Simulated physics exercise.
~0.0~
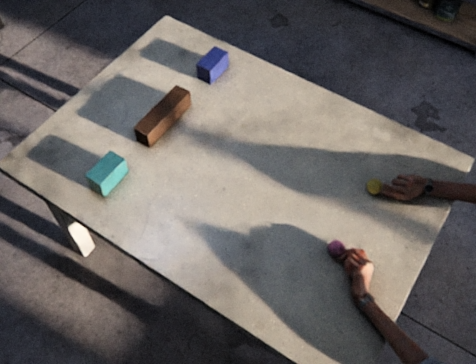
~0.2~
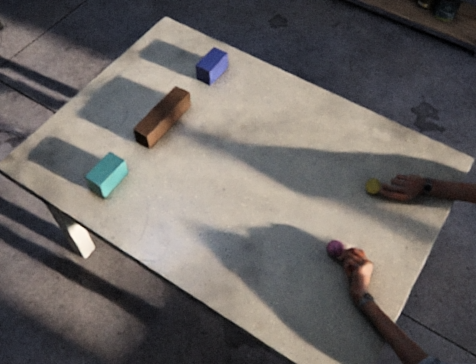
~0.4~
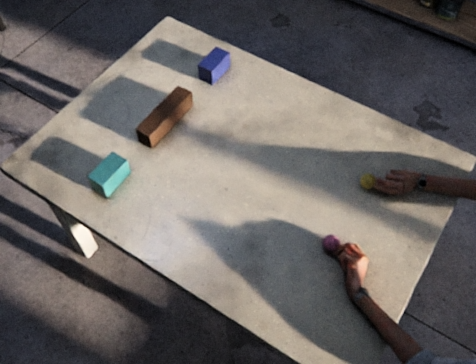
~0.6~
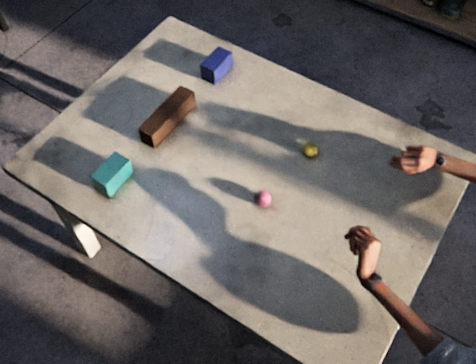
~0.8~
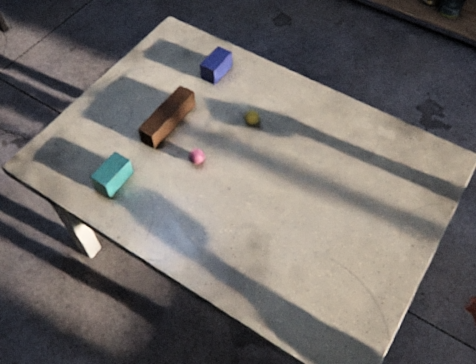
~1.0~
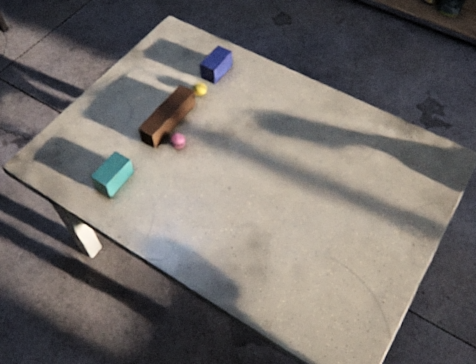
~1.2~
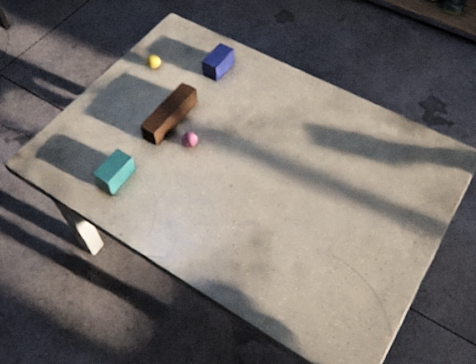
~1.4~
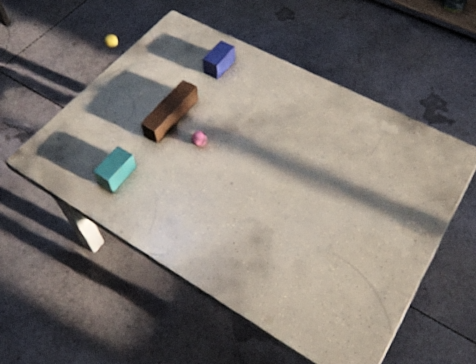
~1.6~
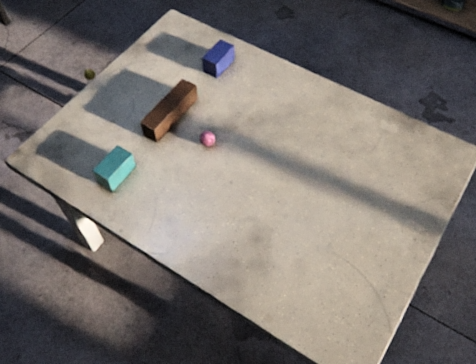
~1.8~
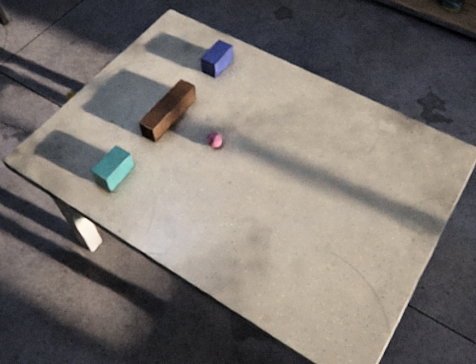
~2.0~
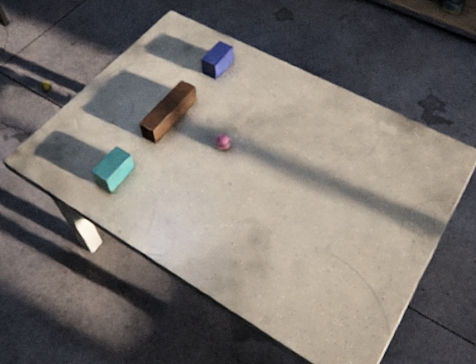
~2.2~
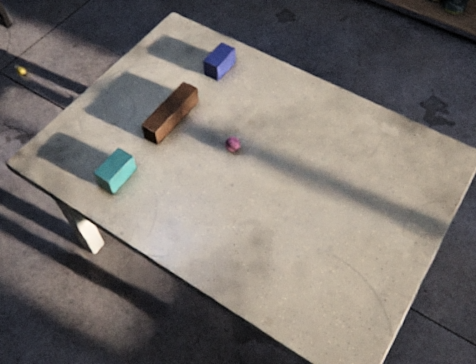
A pale tabletop on a grey paved floor is seen from above at an angle, crossed by long shadows, through a slightly swaying camera. Toward its far left end, a turquoise block, a brown block and a blue block stand in a spaced row. From the right, two hands release a small yellow ball and a pink ball, which roll up and left. The yellow one passes between the brown and blue blocks, while the pink one meets the brown block and rolls slowly back rightward. The yellow ball leaves the table and travels across the floor at left, while the pink ball remains on the tabletop.
